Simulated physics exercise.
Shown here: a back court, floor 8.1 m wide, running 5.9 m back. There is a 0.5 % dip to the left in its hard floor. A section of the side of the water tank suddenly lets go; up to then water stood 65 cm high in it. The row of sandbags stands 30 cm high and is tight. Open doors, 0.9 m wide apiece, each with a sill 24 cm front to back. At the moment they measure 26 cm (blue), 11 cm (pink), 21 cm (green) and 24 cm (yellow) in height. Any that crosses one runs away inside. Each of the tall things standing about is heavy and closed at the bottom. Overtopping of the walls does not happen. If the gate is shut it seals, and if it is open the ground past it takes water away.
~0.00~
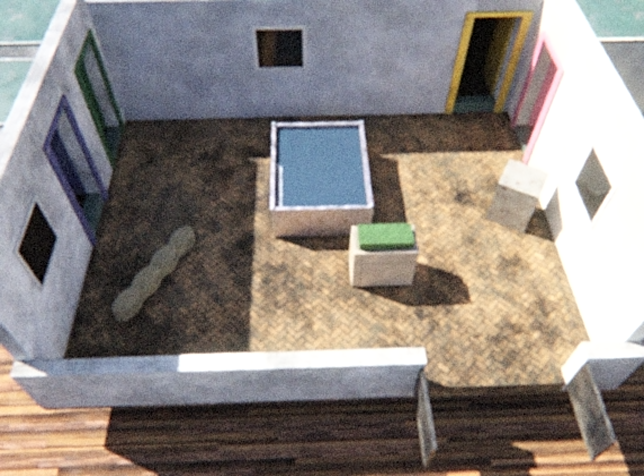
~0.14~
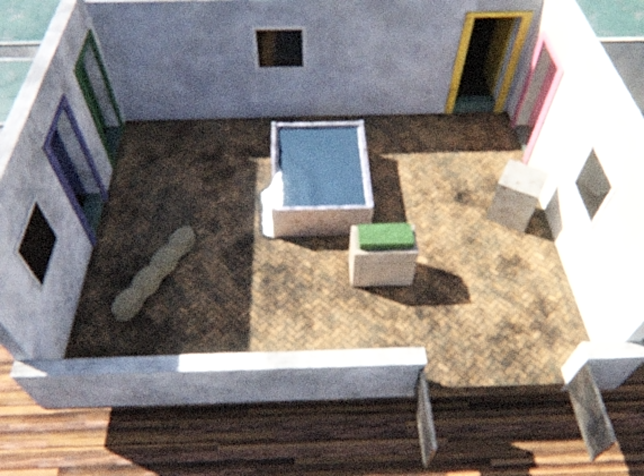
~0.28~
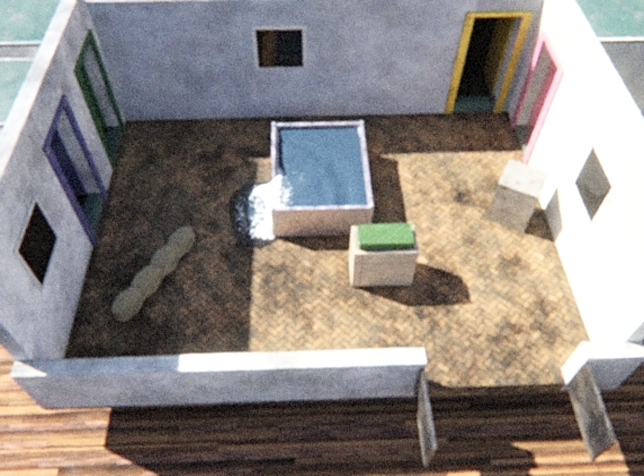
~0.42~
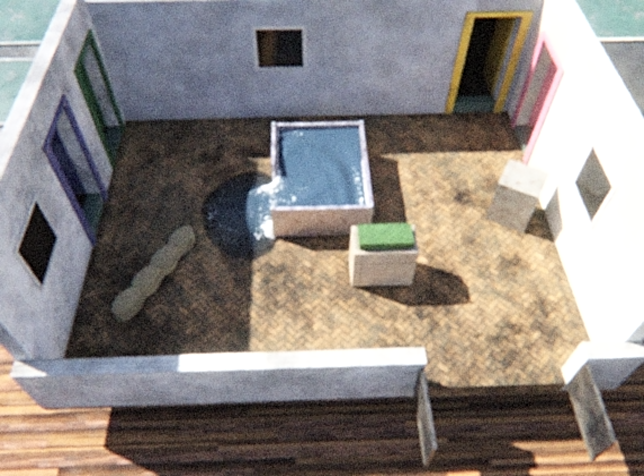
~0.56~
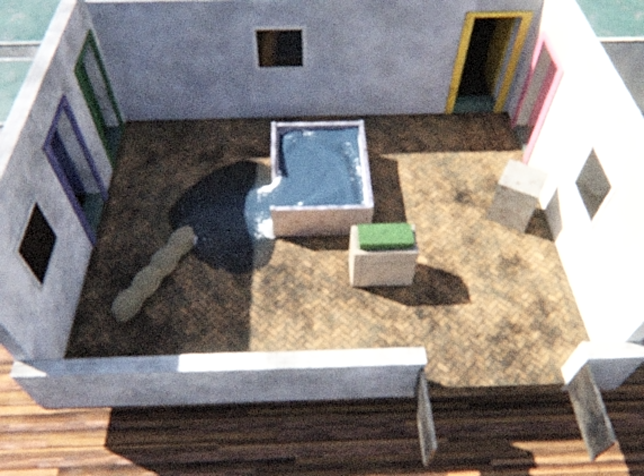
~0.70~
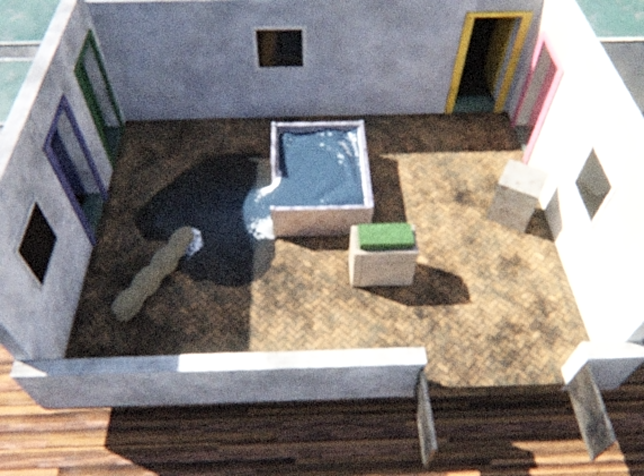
Water bursts from the left side of a raised tank in a walled court, foams onto the brick floor, and spreads leftward in a widening dark pool that reaches a lumpy, pale object while the tank's surface ripples.
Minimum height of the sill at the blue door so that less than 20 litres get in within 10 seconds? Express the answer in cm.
Roughly 23 cm.
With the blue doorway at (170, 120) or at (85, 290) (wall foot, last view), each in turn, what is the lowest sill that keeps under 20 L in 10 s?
In turn: Roughly 14.0 cm, roughly 12.0 cm.
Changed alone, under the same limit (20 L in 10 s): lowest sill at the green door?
Door green, min height approx. 12.5 cm.
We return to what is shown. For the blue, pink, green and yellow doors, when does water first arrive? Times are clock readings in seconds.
Arrival times - blue: 0.9 s; pink: 7.5 s; green: 1.6 s; yellow: 6.5 s.
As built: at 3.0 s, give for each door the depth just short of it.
In cm: Blue 19, pink 0, green 13, yellow 0.
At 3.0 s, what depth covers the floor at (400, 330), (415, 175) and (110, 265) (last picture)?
Depths of roughly 0 cm, 0 cm and 8 cm, in that order.
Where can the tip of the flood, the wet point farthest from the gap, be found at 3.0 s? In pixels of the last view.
Close to pixel (58, 385).
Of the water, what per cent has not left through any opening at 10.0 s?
Something like 98 per cent of it remains.
After 1.4 s water covers 20 % of the floor, deepest (34 cm) near (270, 220); 28 cm at the blue door, 0 litres in over its 26 cm sill.
After 3.0 s water covers 30 % of the floor, deepest (32 cm) near (125, 124); 19 cm at the blue door, 9 litres in over its 26 cm sill.
After 10.0 s water covers 85 % of the floor, deepest (10 cm) near (139, 180); 7 cm at the blue door, 9 litres in over its 26 cm sill.
At the blue door as built, the water arrived by 0.9 s and peaked near 29 cm at 1.6 s.
Run again over the same 10 s with other heights there, 55 litres in over 18.5 cm, 13 litres over 25 cm. The limit of 20 litres is kept from about 23 cm up.
